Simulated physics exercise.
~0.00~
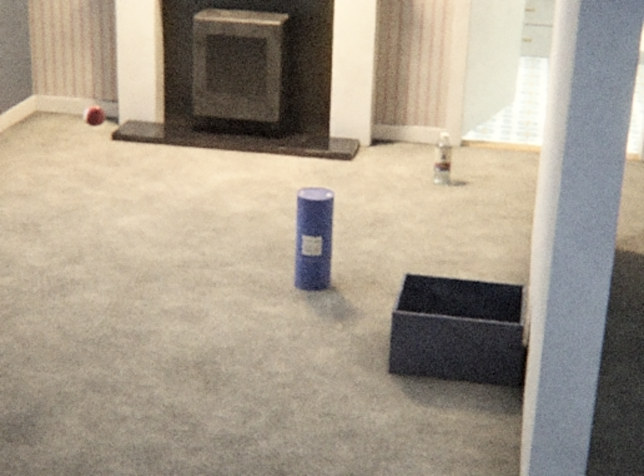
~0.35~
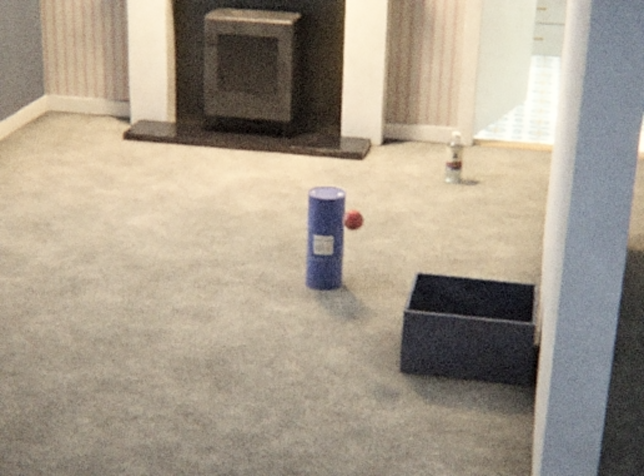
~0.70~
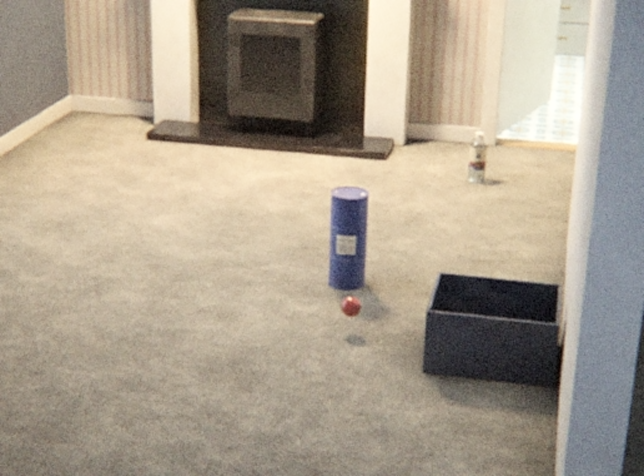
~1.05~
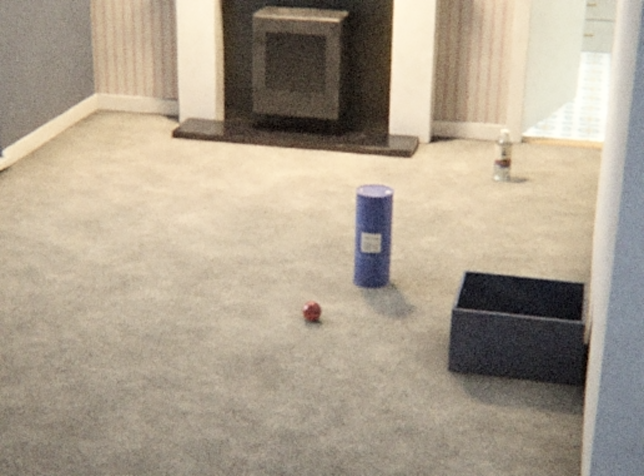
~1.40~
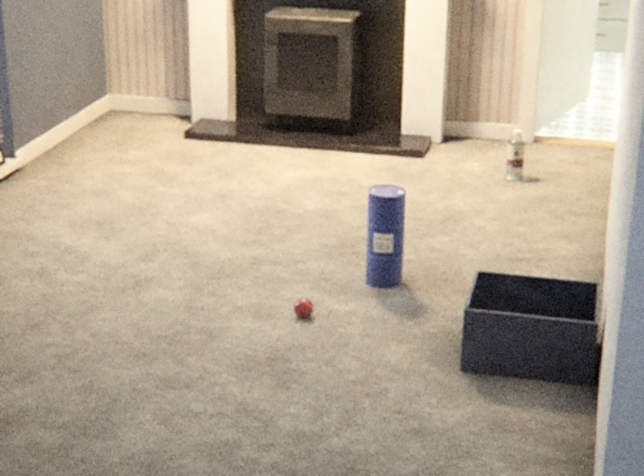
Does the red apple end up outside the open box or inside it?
The red apple ends up outside the box, on the carpet to the left of the blue canister.
